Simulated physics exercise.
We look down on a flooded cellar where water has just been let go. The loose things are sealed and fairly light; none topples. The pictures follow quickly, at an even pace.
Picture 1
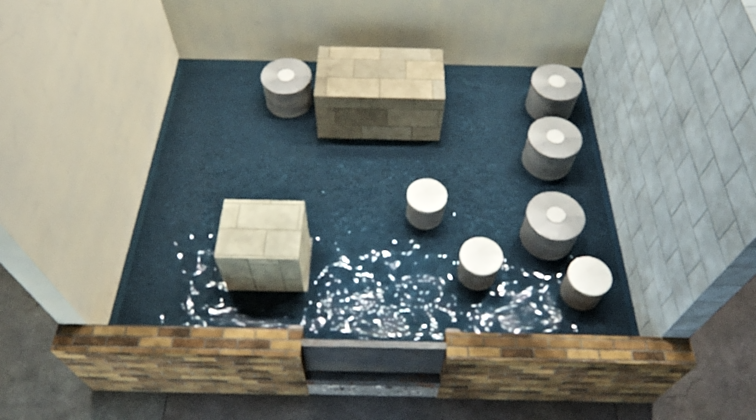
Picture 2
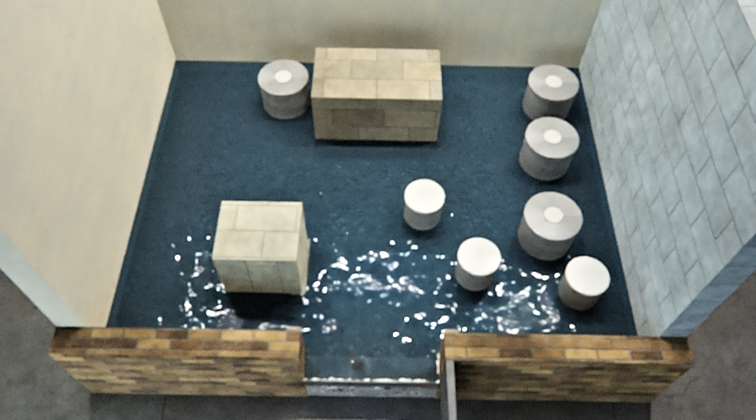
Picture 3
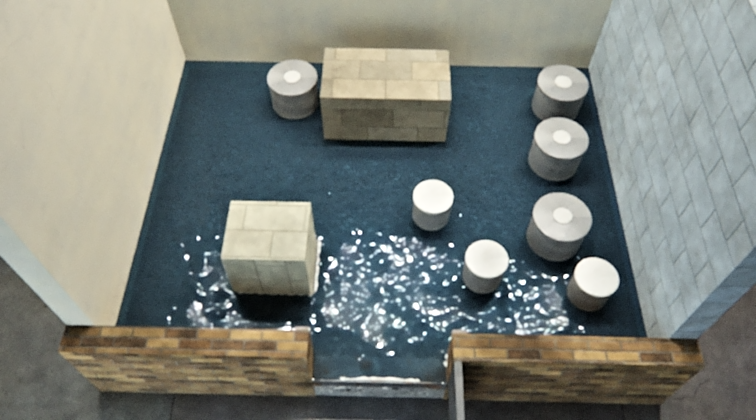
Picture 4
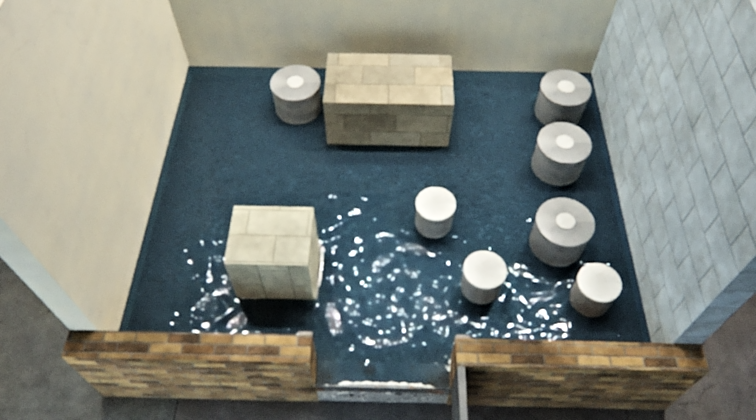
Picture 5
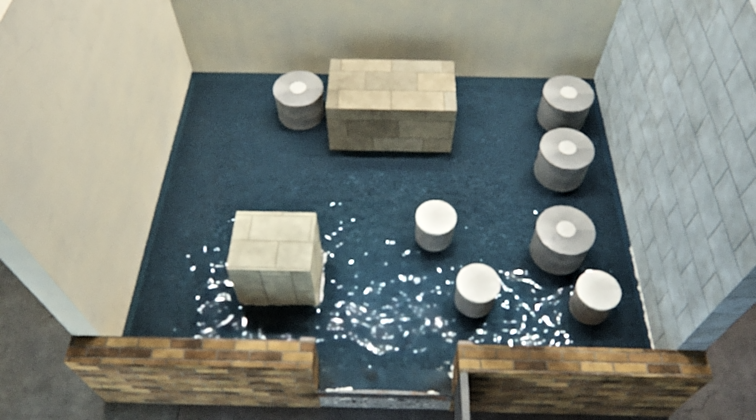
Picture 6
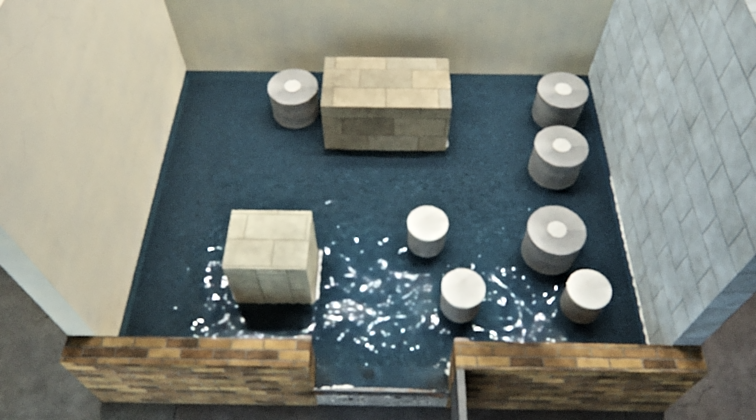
A gate in the brick wall opens, then floating white pails drift slightly closer to it.
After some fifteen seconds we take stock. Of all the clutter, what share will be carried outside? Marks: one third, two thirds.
It is one to two thirds.
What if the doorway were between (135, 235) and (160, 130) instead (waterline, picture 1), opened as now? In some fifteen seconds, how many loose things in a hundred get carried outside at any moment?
Near 30 in a hundred.
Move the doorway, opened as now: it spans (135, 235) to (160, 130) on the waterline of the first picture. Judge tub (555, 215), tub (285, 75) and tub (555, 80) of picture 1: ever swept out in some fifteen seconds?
As listed: No, carried outside, left behind.
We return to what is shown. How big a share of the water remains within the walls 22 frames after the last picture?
Roughly 62 per cent.
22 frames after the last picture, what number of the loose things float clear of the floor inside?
The number is 5.
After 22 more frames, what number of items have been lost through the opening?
It comes to 2.
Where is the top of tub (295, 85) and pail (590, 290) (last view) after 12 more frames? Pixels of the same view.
Roughly at (299, 112) and (539, 320).
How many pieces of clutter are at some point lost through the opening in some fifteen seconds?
That makes 4.
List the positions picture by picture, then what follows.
The first frame shows a pail at (481, 256), afloat; a pail at (427, 195), afloat; 0 of 7 have shifted.
The second frame shows a pail at (479, 256) floats; a pail at (425, 196) floats; 0 of 7 have shifted.
The third frame shows a pail at (487, 258), afloat; a pail at (433, 196) floats; 0 of 7 have shifted.
The fourth frame shows a pail at (485, 269), afloat, close to its start; a pail at (436, 203), afloat; 1 of 7 have shifted.
The fifth frame shows a pail at (479, 283), afloat, close to its start; a pail at (436, 217), afloat, close to its start; 2 of 7 have shifted.
The sixth frame shows a pail at (464, 288) floats, close to its start; a pail at (428, 223) floats, close to its start; 4 of 7 have shifted.
A moment on, 0 of 7 are out; 7 afloat.
Next, 2 of 7 are out; 5 afloat.
Later, 2 of 7 are out; 5 afloat.
In the end, 4 of 7 are out; 3 afloat.
